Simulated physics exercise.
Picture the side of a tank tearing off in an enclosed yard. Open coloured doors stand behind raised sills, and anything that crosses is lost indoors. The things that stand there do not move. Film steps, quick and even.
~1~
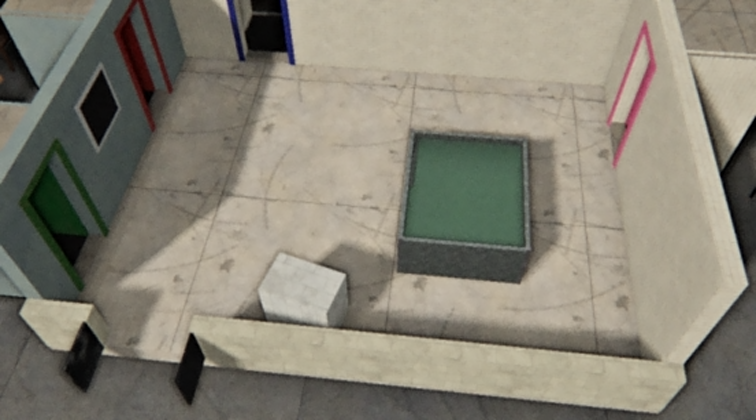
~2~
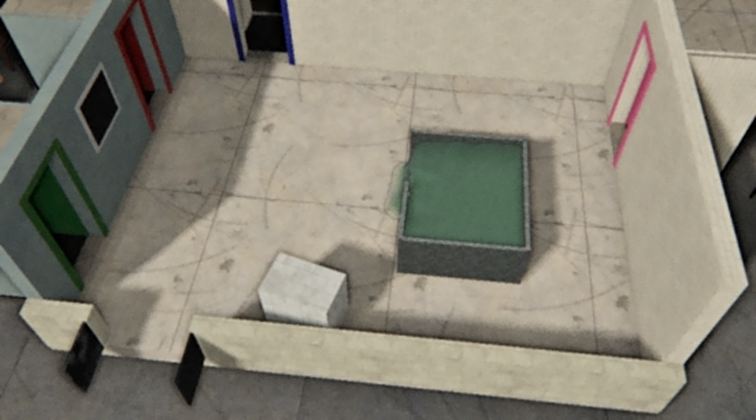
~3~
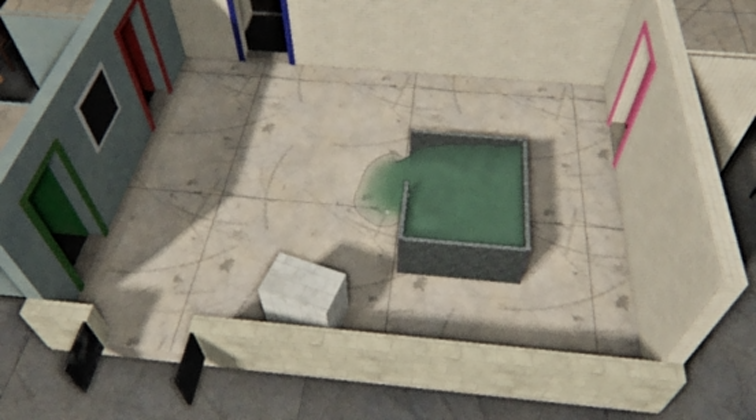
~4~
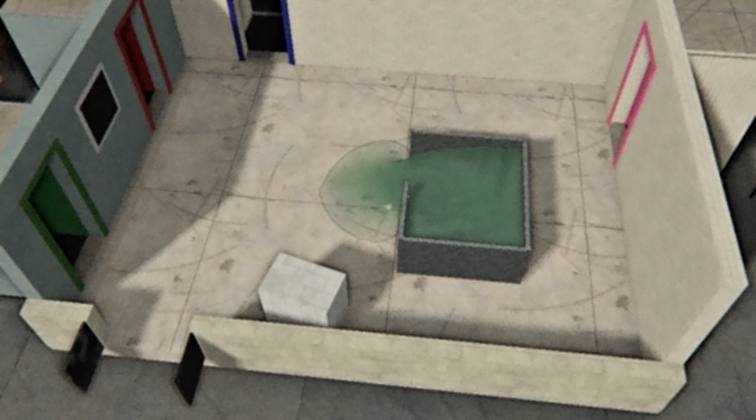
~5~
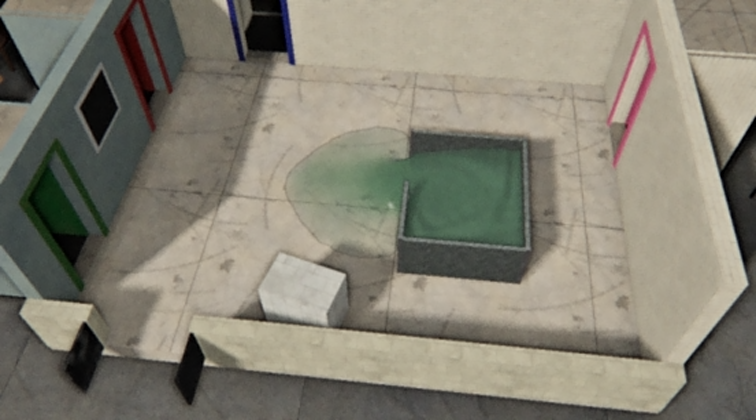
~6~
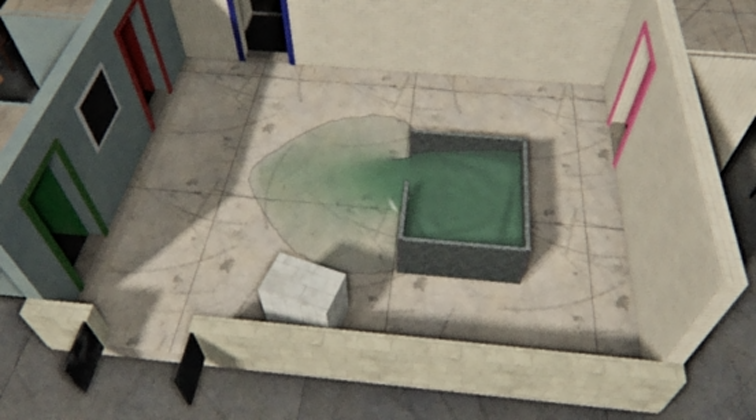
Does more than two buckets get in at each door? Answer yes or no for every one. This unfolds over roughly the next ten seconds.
Green door: Yes, red door: Yes, pink door: No, blue door: Yes.
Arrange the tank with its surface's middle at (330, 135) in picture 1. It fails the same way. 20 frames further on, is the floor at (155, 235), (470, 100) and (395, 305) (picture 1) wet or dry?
Going through them in turn: Waterlogged, still bare and still bare.
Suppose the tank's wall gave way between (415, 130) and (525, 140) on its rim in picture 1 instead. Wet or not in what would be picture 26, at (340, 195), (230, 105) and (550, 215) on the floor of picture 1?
The first spot is spared, the second soaked and the third soaked.
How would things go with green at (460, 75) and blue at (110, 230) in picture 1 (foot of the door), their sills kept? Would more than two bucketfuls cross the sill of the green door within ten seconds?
Well, the way I see it, the green door stays short of the threshold.
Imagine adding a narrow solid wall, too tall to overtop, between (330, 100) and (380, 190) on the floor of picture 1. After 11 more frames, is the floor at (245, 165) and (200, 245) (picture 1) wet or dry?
As listed: Flooded, awash.
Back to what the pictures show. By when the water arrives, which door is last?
Result: The pink door.
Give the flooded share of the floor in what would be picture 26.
Close to 55 %.
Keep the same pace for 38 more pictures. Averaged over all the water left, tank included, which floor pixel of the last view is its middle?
Centre: Close to (287, 180).
A moment on, water covers 35 % of the floor; the green door not reached, the red door not reached, the pink door not reached, the blue door not reached.
Next, water covers 50 % of the floor; the green door under two buckets in, the red door under two buckets in, the pink door not reached, the blue door under two buckets in.
Then, water covers 55 % of the floor; the green door over two buckets in, the red door over two buckets in, the pink door not reached, the blue door over two buckets in.
Later, water covers 55 % of the floor; the green door over two buckets in, the red door far over two buckets in, the pink door not reached, the blue door over two buckets in.
In the end, water covers 80 % of the floor; the green door far over two buckets in, the red door far over two buckets in, the pink door wet at the sill, nothing in, the blue door over two buckets in.
